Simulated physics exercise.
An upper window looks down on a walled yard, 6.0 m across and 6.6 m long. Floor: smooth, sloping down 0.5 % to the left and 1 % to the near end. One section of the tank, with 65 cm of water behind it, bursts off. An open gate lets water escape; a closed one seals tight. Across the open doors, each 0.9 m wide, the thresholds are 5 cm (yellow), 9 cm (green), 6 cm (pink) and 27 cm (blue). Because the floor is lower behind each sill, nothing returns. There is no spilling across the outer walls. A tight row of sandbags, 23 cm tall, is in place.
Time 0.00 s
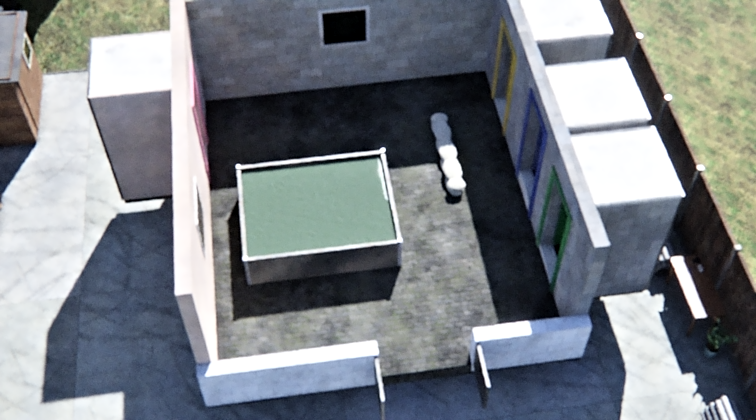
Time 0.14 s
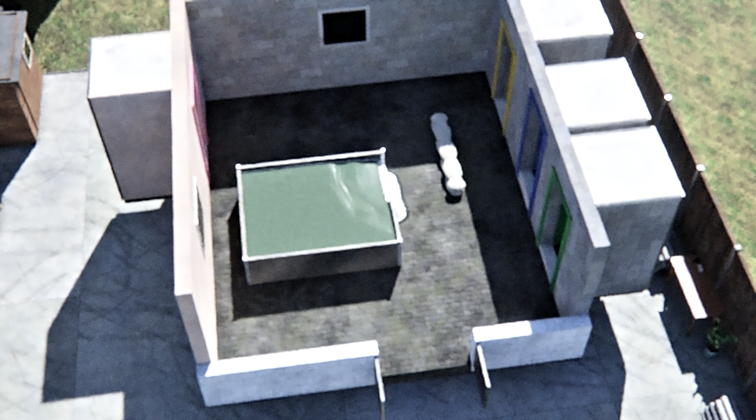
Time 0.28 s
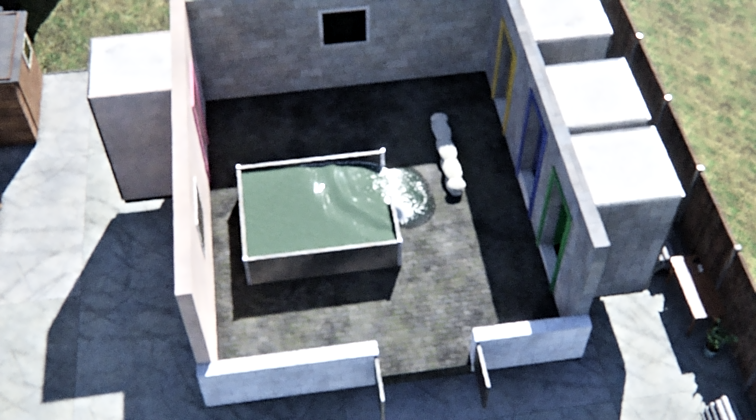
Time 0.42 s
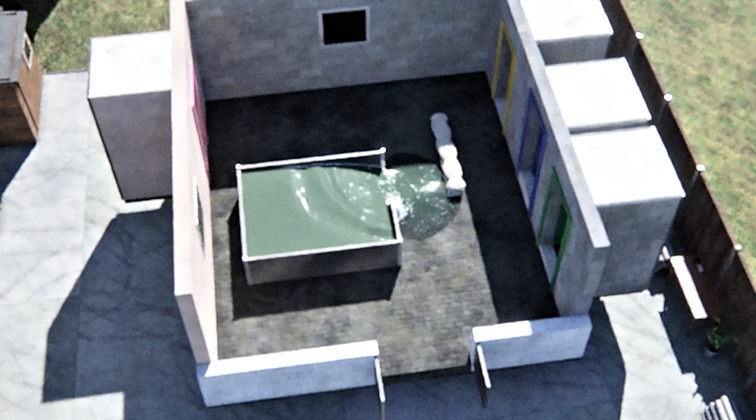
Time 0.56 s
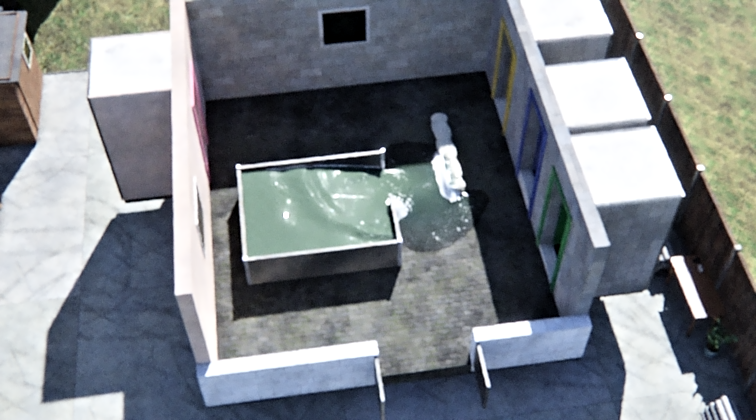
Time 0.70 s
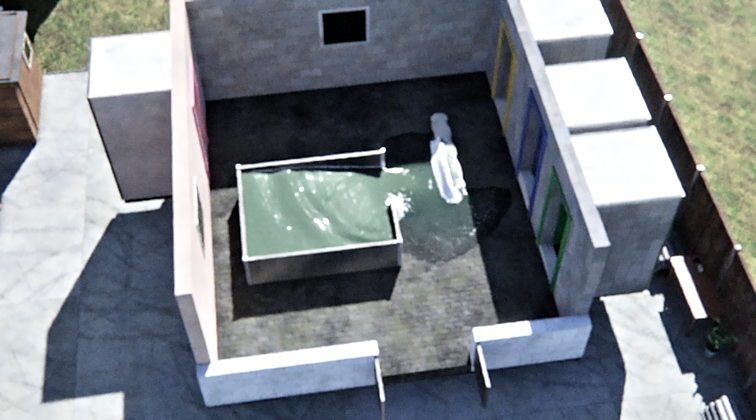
At the start, a rectangular tank of green water sits still in a walled yard beside a lumpy white object. Water then bursts from the tank's right side, splashes onto the dark paving and fans outward, reaching the white object and churning up around it while ripples cross the tank.
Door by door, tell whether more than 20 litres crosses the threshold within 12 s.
At the yellow door the amount let in will top the limit; at the green door the amount let in will top the limit; at the pink door the amount let in will top the limit; at the blue door the amount let in will fall short of the limit.
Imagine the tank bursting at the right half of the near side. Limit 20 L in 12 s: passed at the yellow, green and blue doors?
So yellow ends up short of it, green short of it, blue short of it.
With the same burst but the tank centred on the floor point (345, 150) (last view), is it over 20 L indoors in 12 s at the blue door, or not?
With that change, the limit at the blue door is not exceeded.
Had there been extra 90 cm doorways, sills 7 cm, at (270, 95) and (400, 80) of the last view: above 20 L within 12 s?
Within it, exceeded.
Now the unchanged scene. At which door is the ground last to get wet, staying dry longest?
It's the pink door.
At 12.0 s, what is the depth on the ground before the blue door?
The depth comes to around 6.5 centimetres.
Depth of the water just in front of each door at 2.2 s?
Depths in centimetres - yellow: 8, green: 16, pink: 0, blue: 20.
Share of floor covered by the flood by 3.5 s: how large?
Covered: Roughly 55 per cent.
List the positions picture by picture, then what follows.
The first frame shows the tank at (317, 206) is whole and still, 65 cm deep.
In the second frame, water pours out at (385, 190) and has run 0.6 m, to (402, 219); typically 9 cm deep outside, 65 cm at the tank's back.
In the third frame, the front is at (429, 213), 0.9 m from the gap at (385, 191); 0.9 m2 of floor is under water; 65 cm left at the back of the tank.
In the fourth frame, the front is at (456, 203), 1.3 m from the gap at (385, 192); 1.9 m2 of floor is under water; 65 cm left at the back of the tank.
In the fifth frame, water pours out at (385, 192) and has run 1.9 m, to (484, 202); typically 5 cm deep outside, 65 cm at the tank's back.
In the sixth frame, water pours out at (385, 192) and has run 2.3 m, to (506, 202); typically 5 cm deep outside, 65 cm at the tank's back.
After 1.4 s water covers 25 % of the floor and is deepest (44 cm) near (445, 186); yellow door not reached, green door 8 cm at the sill, 0 L in, pink door not reached, blue door 12 cm at the sill, 0 L in.
After 2.2 s water covers 35 % of the floor and is deepest (42 cm) near (445, 186); yellow door 8 cm at the sill, 0 L in, green door 16 cm at the sill, 9 L in, pink door not reached, blue door 20 cm at the sill, 0 L in.
After 3.5 s water covers 55 % of the floor and is deepest (31 cm) near (445, 186); yellow door 7 cm at the sill, 6 L in, green door 14 cm at the sill, 35 L in, pink door not reached, blue door 13 cm at the sill, 0 L in.
After 7.0 s water covers 90 % of the floor and is deepest (18 cm) near (445, 186); yellow door 8 cm at the sill, 53 L in, green door 10 cm at the sill, 58 L in, pink door 11 cm at the sill, 20 L in, blue door 8 cm at the sill, 0 L in.
After 12.0 s water covers 95 % of the floor and is deepest (16 cm) near (220, 384); yellow door 5 cm at the sill, 64 L in, green door 9 cm at the sill, 64 L in, pink door 8 cm at the sill, 61 L in, blue door 7 cm at the sill, 0 L in.
